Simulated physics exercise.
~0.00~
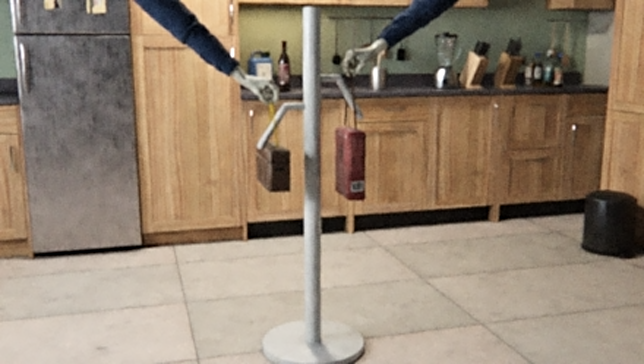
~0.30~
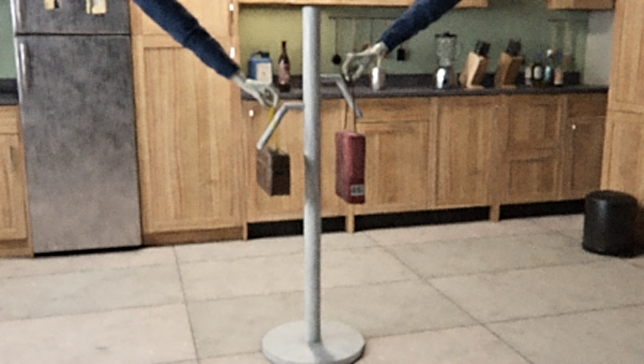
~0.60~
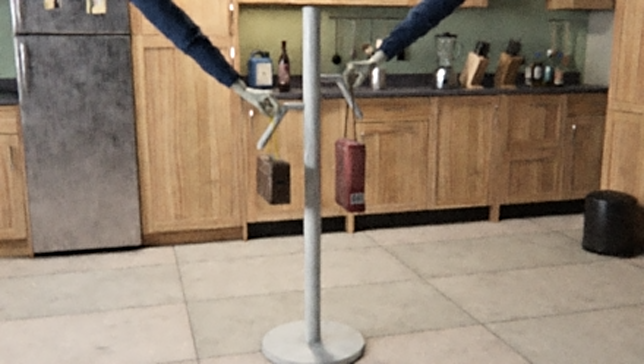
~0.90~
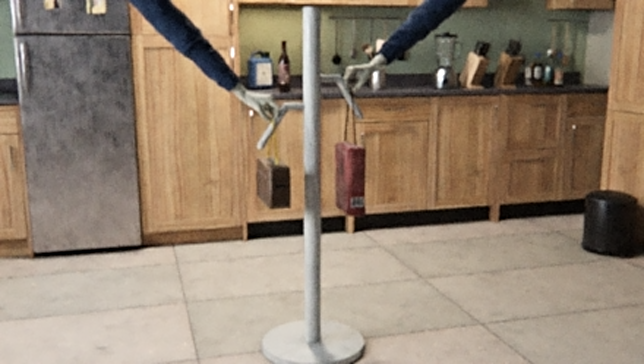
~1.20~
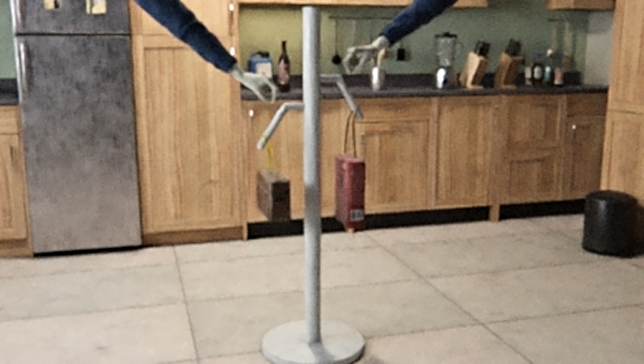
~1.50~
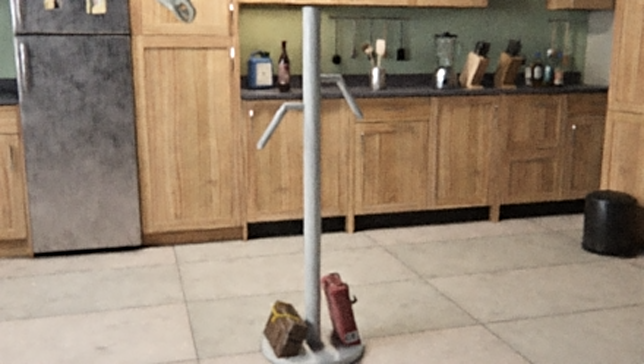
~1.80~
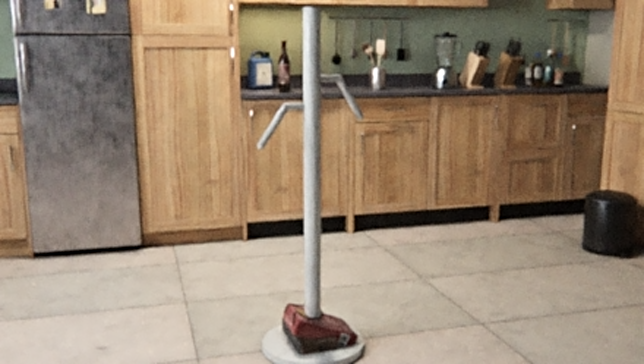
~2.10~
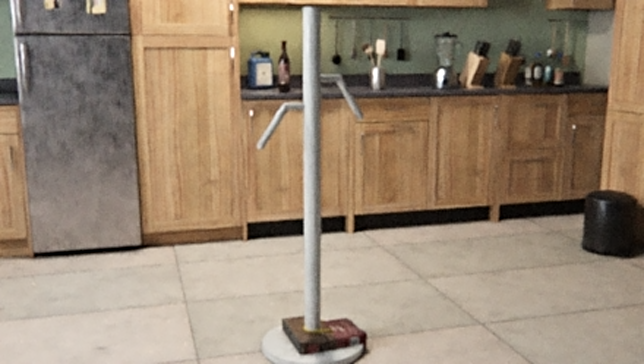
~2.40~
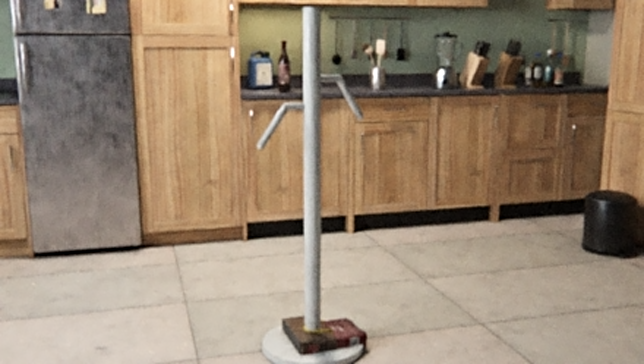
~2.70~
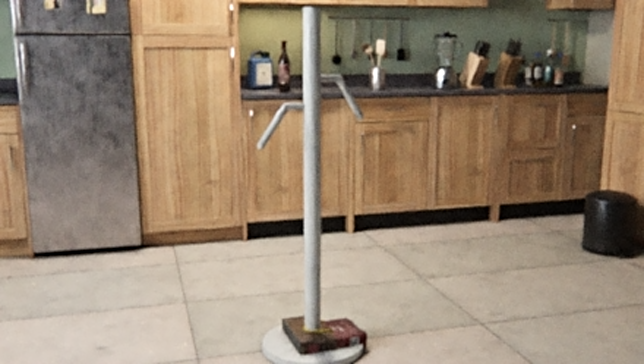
Two hands lowering a brown case and a red bag onto a stand's sloping pegs, both dropping and settling at its base.
